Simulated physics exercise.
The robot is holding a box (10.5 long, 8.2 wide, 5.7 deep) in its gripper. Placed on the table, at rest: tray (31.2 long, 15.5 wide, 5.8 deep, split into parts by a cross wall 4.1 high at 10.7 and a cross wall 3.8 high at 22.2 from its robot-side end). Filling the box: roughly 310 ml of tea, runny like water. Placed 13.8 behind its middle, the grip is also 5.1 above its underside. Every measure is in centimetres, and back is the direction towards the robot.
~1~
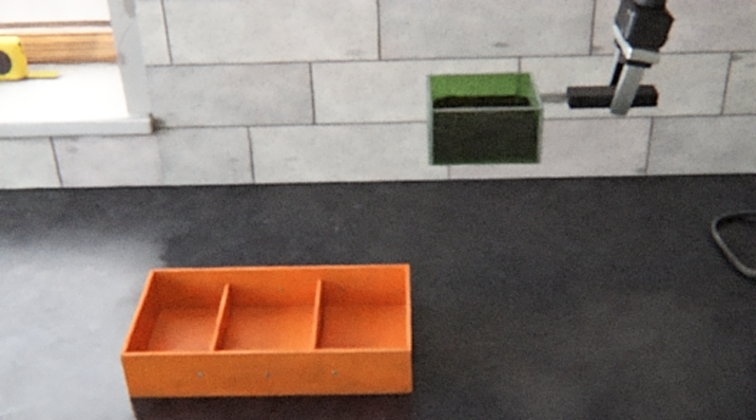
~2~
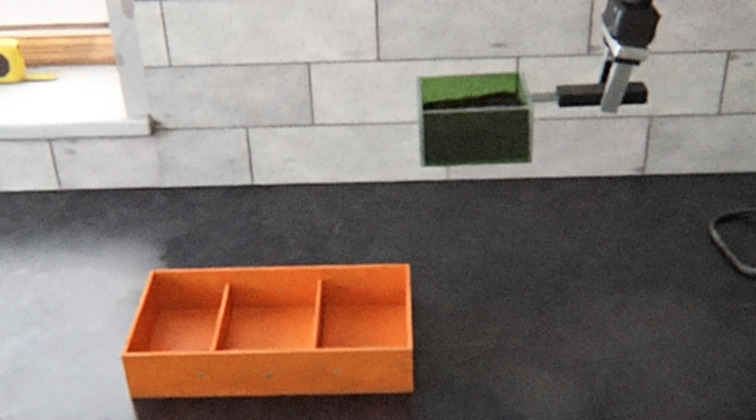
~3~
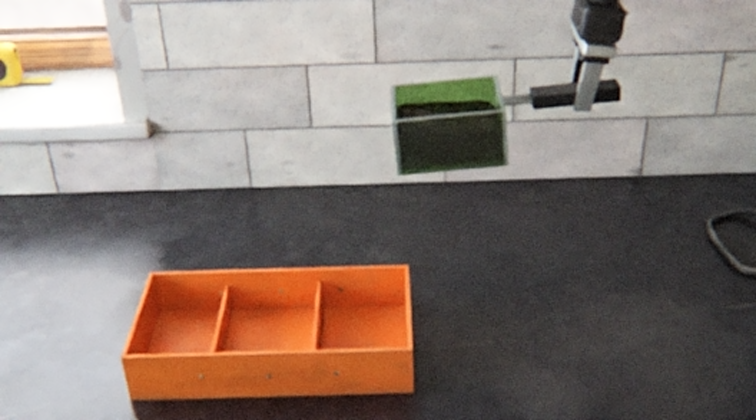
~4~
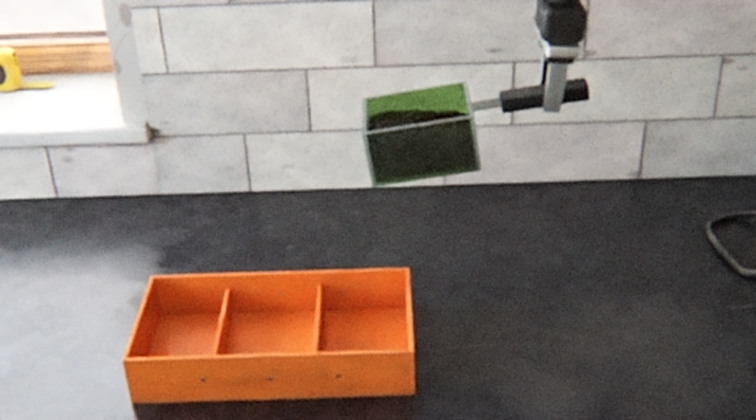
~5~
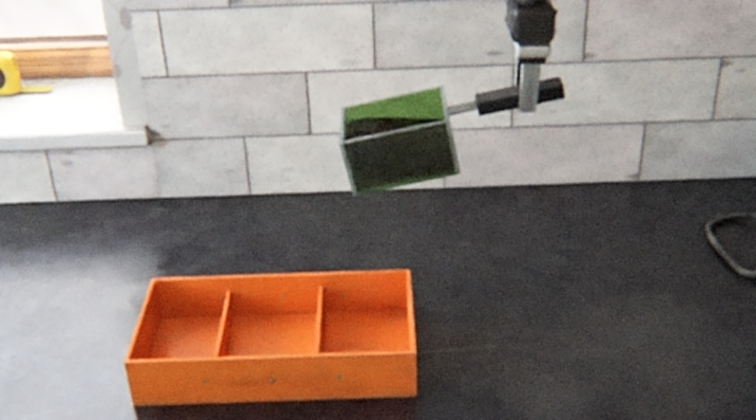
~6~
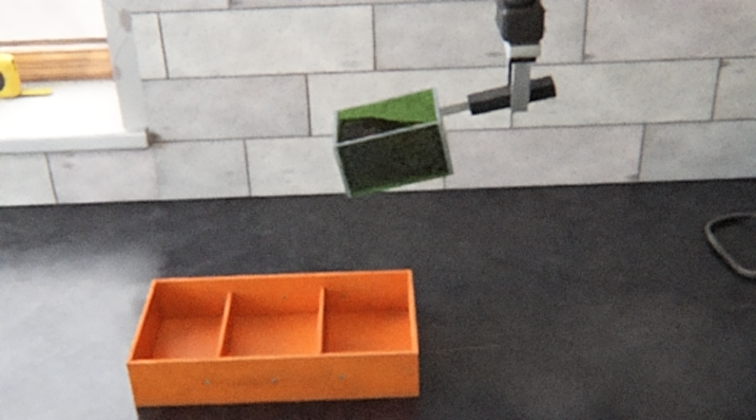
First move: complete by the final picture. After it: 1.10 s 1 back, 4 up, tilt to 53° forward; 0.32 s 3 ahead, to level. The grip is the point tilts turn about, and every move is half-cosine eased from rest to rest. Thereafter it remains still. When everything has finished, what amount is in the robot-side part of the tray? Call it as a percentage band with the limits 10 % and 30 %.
Band: Above 30 %.
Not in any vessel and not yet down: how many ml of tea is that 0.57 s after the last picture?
15 ml.
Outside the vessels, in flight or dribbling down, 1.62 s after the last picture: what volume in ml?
Estimate: Around 10 ml.
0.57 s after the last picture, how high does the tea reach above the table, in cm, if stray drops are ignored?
Looks like it gets up to about 26 centimetres.
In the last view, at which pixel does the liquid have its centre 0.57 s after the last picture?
Centre: Close to (409, 172) in the last picture.
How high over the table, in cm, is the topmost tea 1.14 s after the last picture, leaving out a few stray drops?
Roughly 24 cm above the table.
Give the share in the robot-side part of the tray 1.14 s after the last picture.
Share: Around 35 %.
Then, 0.57 s on, tilted 34° forward, liquid up to 27 above the table; 295 ml in the box, 15 ml in the air or running down outside.
Then, 1.14 s on, tilted 51° forward, liquid up to 62 above the table; 165 ml in the box, 115 ml in the robot-side part, 25 ml in the air or running down outside.
Then, 1.62 s on, level, liquid up to 38 above the table; 150 ml in the box, 130 ml in the robot-side part, 15 ml on the table or floor, 5 ml in the middle part, 10 ml in the air or running down outside.
Then, 2.42 s on, level, liquid up to 34 above the table; 150 ml in the box, 130 ml in the robot-side part, 20 ml on the table or floor, 15 ml in the middle part.
In the end, 150 ml in the box, 130 ml in the robot-side part, 20 ml on the table or floor, 15 ml in the middle part. That is 41 % in the robot-side part of the tray.
